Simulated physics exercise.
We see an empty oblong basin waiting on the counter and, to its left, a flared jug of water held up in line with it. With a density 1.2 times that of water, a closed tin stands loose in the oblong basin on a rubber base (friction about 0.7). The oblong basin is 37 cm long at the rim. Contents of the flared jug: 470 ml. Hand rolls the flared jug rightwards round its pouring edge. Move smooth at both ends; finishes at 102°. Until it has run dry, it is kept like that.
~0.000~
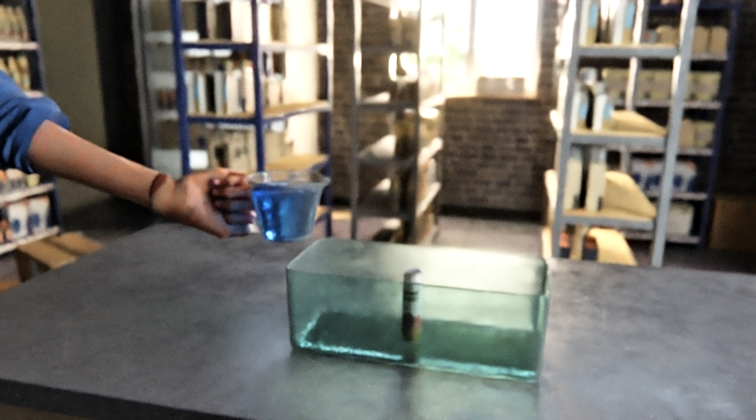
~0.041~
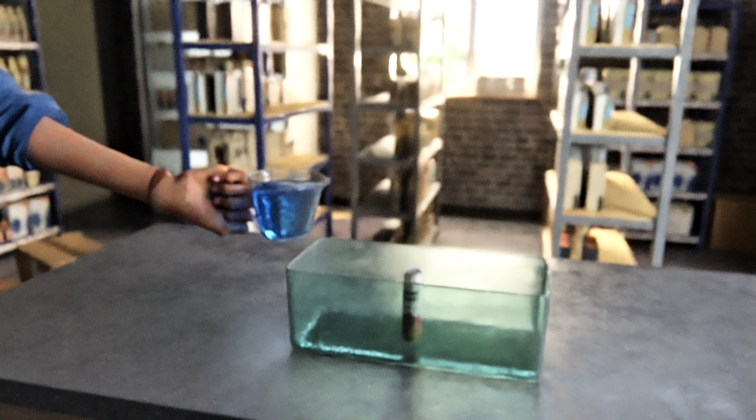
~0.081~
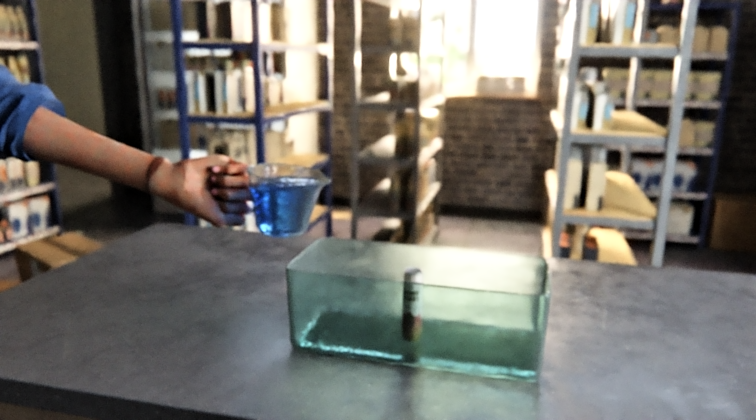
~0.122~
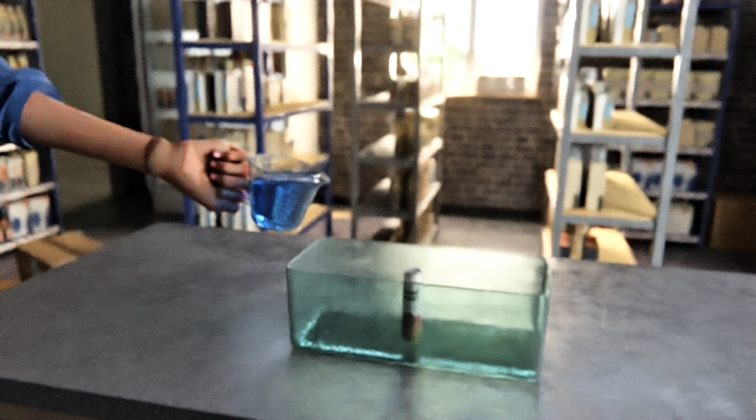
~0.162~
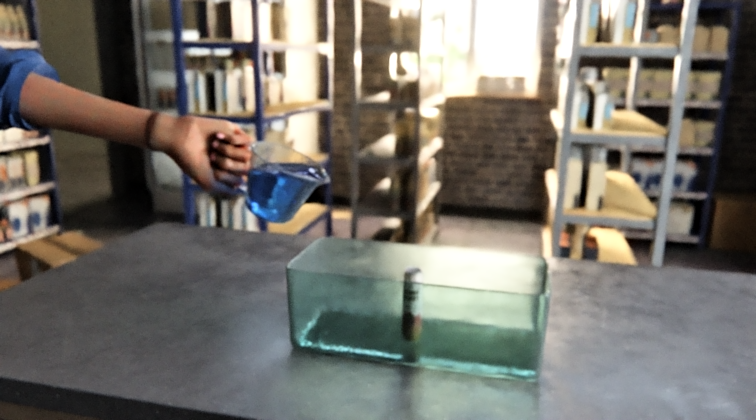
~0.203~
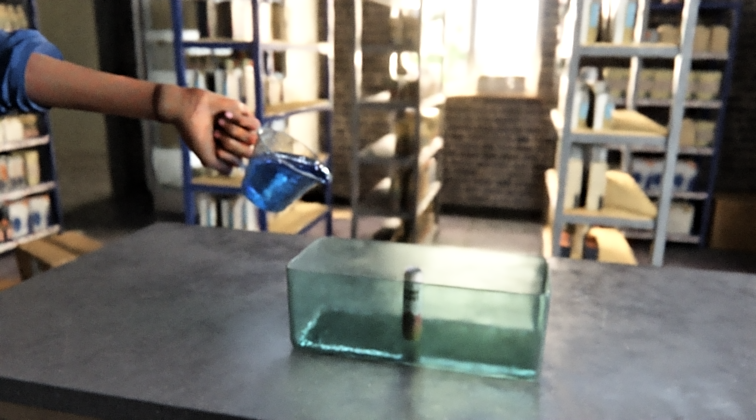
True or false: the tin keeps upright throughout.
False.
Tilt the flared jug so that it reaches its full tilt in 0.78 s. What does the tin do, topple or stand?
Tips over.
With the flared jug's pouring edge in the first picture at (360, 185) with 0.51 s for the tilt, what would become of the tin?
Result: Tin upright.
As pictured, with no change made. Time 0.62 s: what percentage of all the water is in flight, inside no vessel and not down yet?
About 22 percent.
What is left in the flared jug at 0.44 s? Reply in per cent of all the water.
Near 46 in a hundred.
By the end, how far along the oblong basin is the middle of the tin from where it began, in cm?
The tin's middle ends up about 12.0 cm along the basin.
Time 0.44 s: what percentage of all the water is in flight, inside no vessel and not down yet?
Some 46 per cent.
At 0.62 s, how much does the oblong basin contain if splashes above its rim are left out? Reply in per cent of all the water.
I'd say roughly 76 in a hundred of it.
By 0.44 s the tilt is 98° and 47 per cent is still to pour; the tin stands where it began.
By 0.62 s the tilt is 102° and 3 per cent is still to pour; the tin stands 2 cm from where it began.
By 0.81 s the tilt is 102° and 0 per cent is still to pour; the tin leans 47°.
By 1.01 s the tilt is 102° and 0 per cent is still to pour; the tin lies on its side.
At rest the tin lies on its side.
